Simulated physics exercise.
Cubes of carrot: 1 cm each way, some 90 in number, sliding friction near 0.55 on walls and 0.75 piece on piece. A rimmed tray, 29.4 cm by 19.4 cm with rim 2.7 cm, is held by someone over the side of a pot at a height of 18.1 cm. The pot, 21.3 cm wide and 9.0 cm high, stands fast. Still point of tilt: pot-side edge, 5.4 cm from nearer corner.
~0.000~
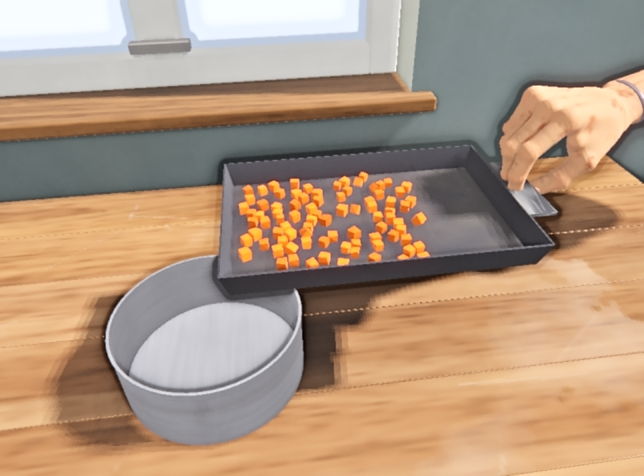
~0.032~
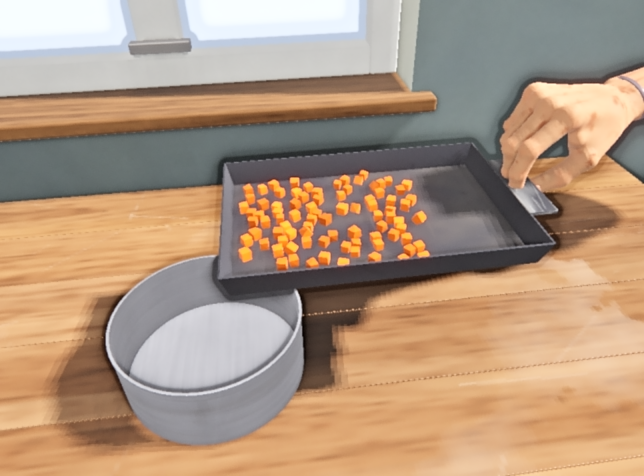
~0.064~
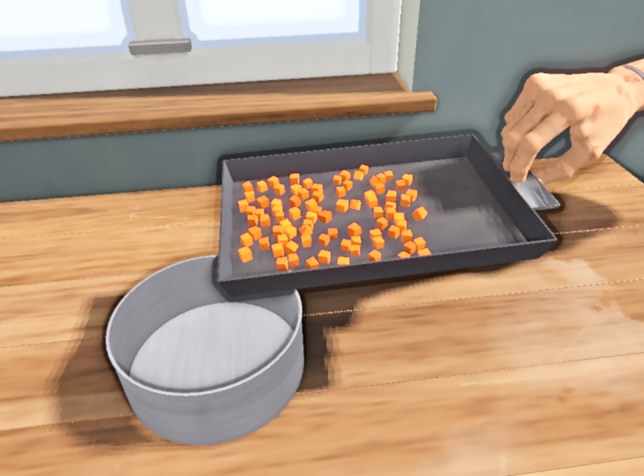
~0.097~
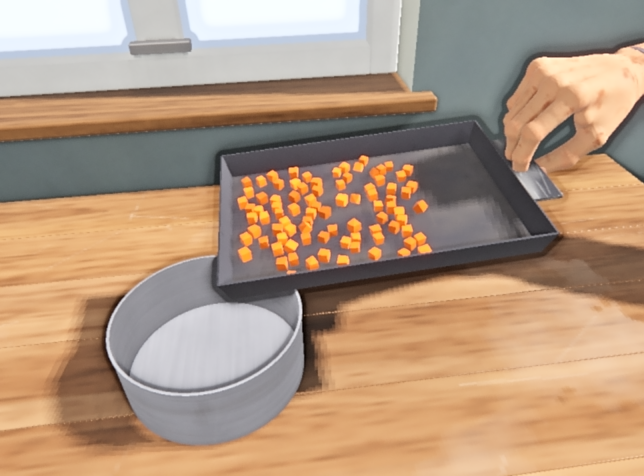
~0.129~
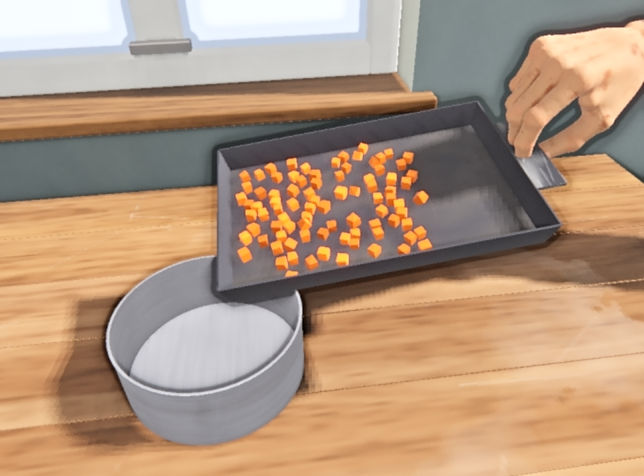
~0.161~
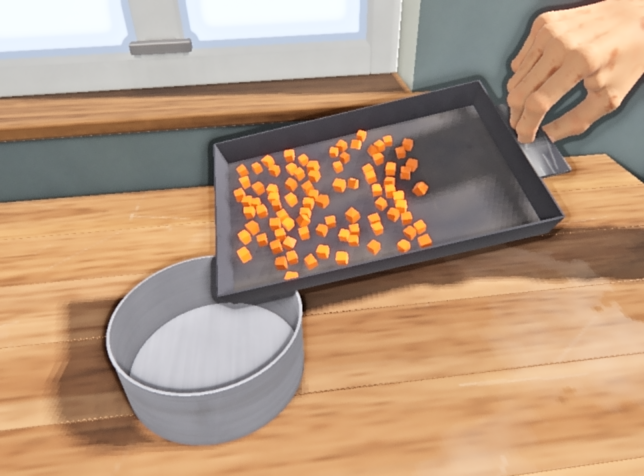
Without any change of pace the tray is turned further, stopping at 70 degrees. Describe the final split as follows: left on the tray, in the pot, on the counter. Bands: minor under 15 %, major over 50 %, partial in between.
My prediction: Tray: Expect a moderate portion; pot: Expect a moderate portion; counter: Expect a moderate portion.
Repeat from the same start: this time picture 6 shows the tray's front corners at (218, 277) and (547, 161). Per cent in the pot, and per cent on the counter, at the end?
You'd end with pot at 50 and counter at 10.
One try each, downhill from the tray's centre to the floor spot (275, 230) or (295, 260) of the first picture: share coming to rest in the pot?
Estimate: Some 45 % and some 45 % respectively.
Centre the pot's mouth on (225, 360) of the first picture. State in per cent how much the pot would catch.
Roughly 65 percent would end up there.
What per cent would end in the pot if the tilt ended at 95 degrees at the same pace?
It would land at about 50 percent.
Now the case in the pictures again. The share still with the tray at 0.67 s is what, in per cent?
Close to 45 in a hundred.
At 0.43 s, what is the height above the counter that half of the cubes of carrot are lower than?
Around 24 cm up.
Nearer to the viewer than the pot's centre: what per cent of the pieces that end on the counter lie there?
Estimate: Close to 100 per cent of the pieces.
Then, at 0.32 s, tilt 45 degrees; the tray holds 100 %, the pot 0 %.
After 0.43 s, tilt 64 degrees; the tray holds 100 %, the pot 0 %.
After 0.67 s, tilt 70 degrees; the tray holds 45 %, the pot 5 %.
In the end, at 2.1 s, tray 30 %, pot 30 %, counter 40 %.
